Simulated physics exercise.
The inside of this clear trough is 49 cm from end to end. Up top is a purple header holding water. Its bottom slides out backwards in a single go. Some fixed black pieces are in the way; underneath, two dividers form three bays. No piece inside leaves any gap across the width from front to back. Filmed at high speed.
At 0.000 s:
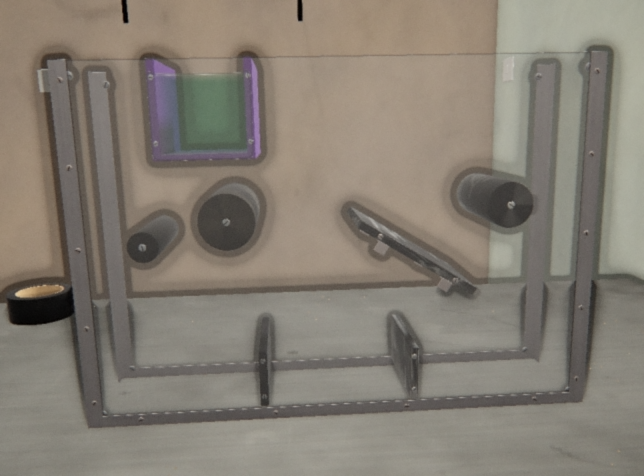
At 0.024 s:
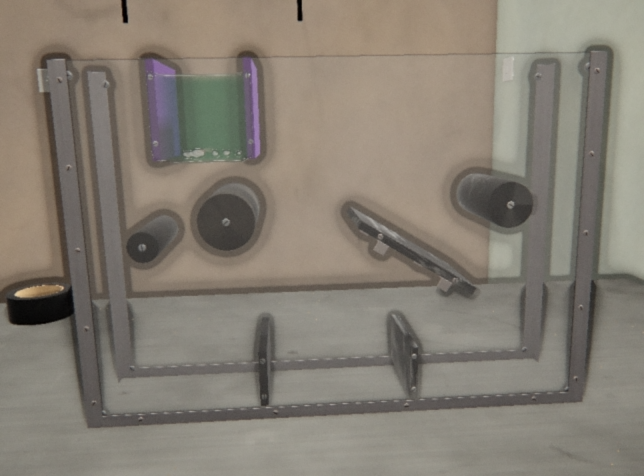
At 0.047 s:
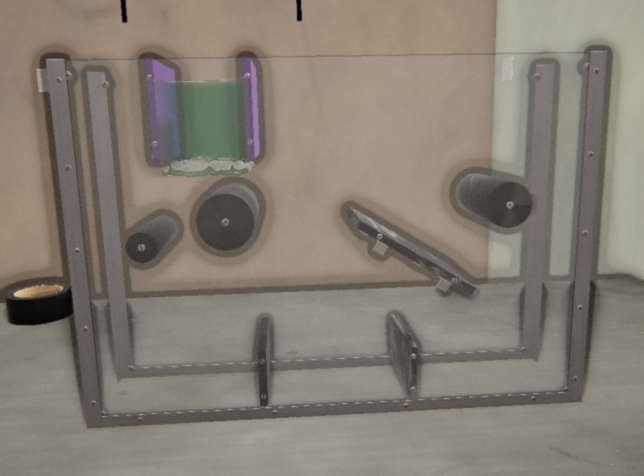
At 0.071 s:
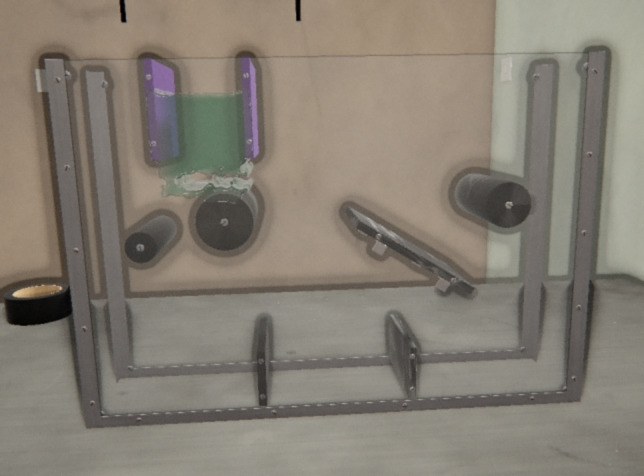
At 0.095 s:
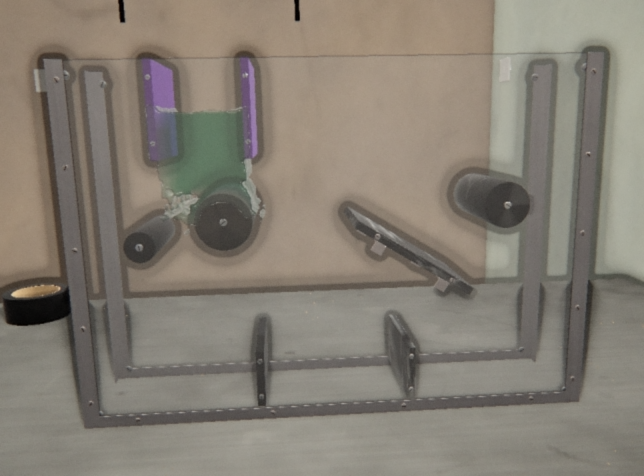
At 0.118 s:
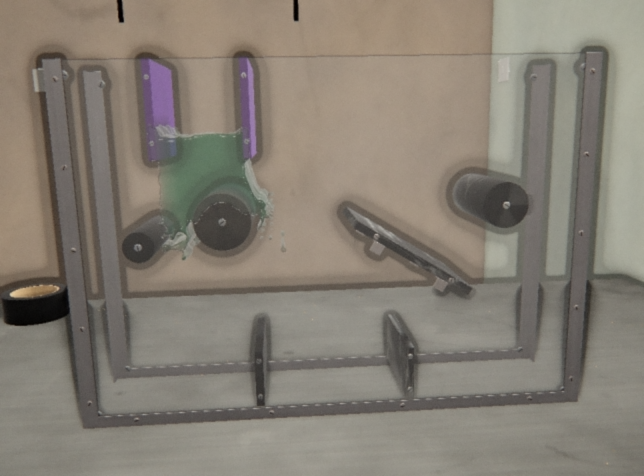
In the video, green-tinted water sits in a purple header at the upper left of a clear trough, then drops from its open bottom onto the round piece below, splitting around both sides and reaching the smaller cylinder at left.
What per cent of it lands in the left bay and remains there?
65 %.
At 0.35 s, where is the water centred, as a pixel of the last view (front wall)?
The balance point lies roughly at pixel (222, 347).
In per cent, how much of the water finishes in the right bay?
Around 2 percent.
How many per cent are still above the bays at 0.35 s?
I'd say around 35 percent.
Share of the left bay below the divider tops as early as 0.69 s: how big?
Roughly 66 percent.
By 0.22 s the bays hold 30, 7 and 0 per cent, with 63 still above them.
By 0.35 s the bays hold 41, 24 and 0 per cent, with 35 still above them.
By 0.69 s the bays hold 66, 32 and 2 per cent, with 1 still above them.
At rest it is 66 per cent left, 32 middle, 2 right.
